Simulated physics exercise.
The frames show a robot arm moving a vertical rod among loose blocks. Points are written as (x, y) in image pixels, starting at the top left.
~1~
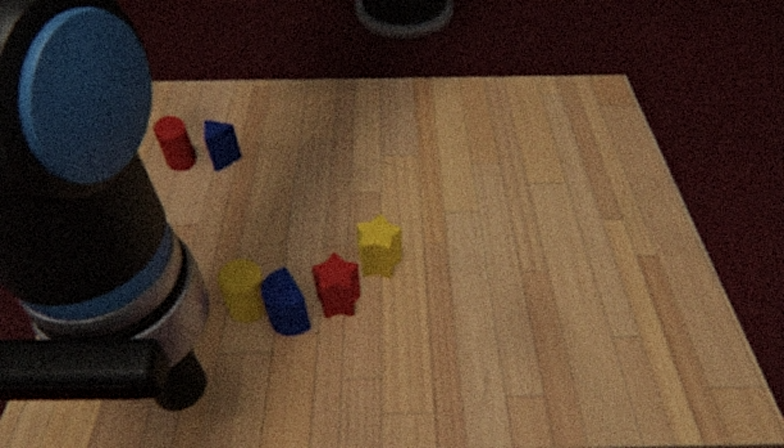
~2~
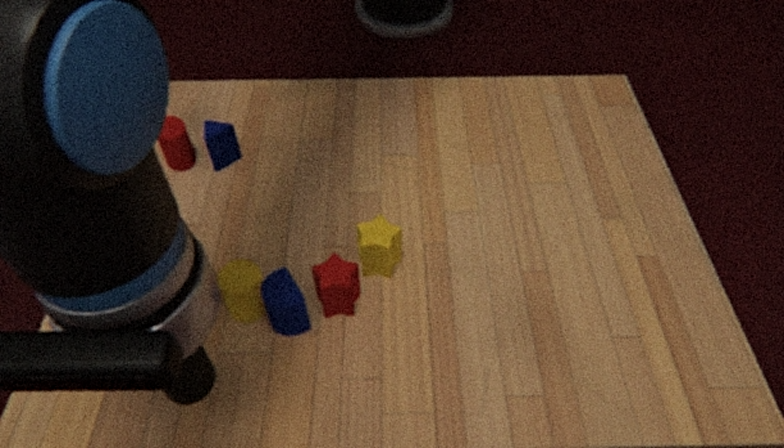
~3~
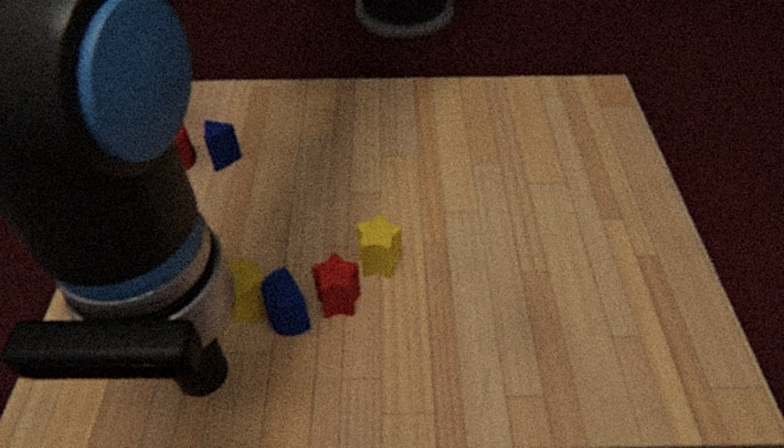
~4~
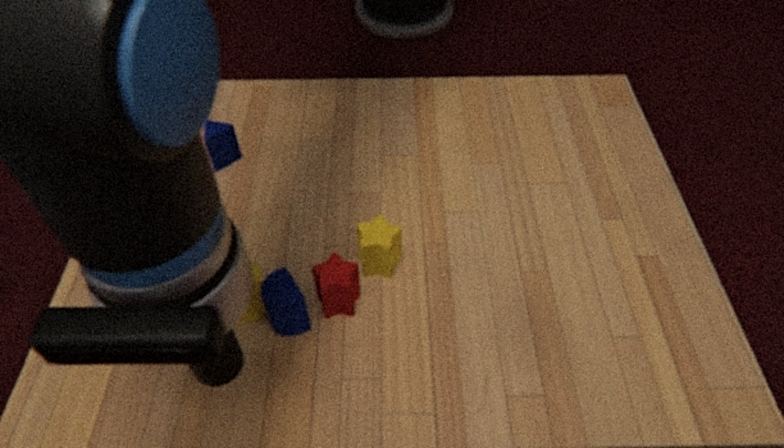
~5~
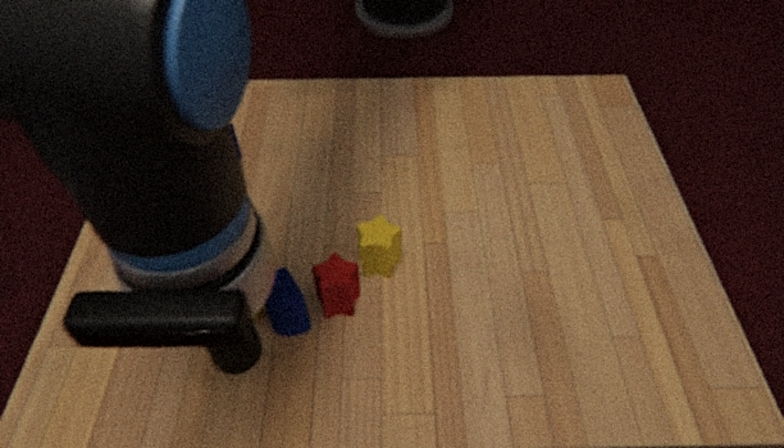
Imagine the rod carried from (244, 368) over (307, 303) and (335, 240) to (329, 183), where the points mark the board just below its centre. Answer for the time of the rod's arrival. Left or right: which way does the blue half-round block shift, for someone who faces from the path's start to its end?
It slides rightward.
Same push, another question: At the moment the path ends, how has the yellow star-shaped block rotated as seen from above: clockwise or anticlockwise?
It spins anti-clockwise.
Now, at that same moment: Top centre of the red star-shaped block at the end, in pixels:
At roughly (372, 252).
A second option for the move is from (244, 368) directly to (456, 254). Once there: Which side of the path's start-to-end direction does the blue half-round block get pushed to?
Facing the way the path runs, start to end, you'll find the blue half-round block has shifted left.
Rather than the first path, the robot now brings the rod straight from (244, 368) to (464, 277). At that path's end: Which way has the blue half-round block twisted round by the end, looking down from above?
Seen from above, counterclockwise.
The first path, step by step. One third of the way, rod at (305, 285); blue half-round block at (331, 244), turned 25° clockwise; red star-shaped block at (365, 257), turned 25° clockwise; yellow star-shaped block at (389, 227), turned 15° anticlockwise.
Two thirds of the way, rod at (332, 222); blue half-round block at (372, 201), turned 105° clockwise; red star-shaped block at (372, 252), turned 60° clockwise; yellow star-shaped block at (397, 227), turned 45° anticlockwise.
At the end, rod at (327, 166); yellow disc in place; blue half-round block at (373, 198), turned 120° clockwise; red star-shaped block at (372, 252), turned 60° clockwise; yellow star-shaped block at (397, 227), turned 45° anticlockwise.
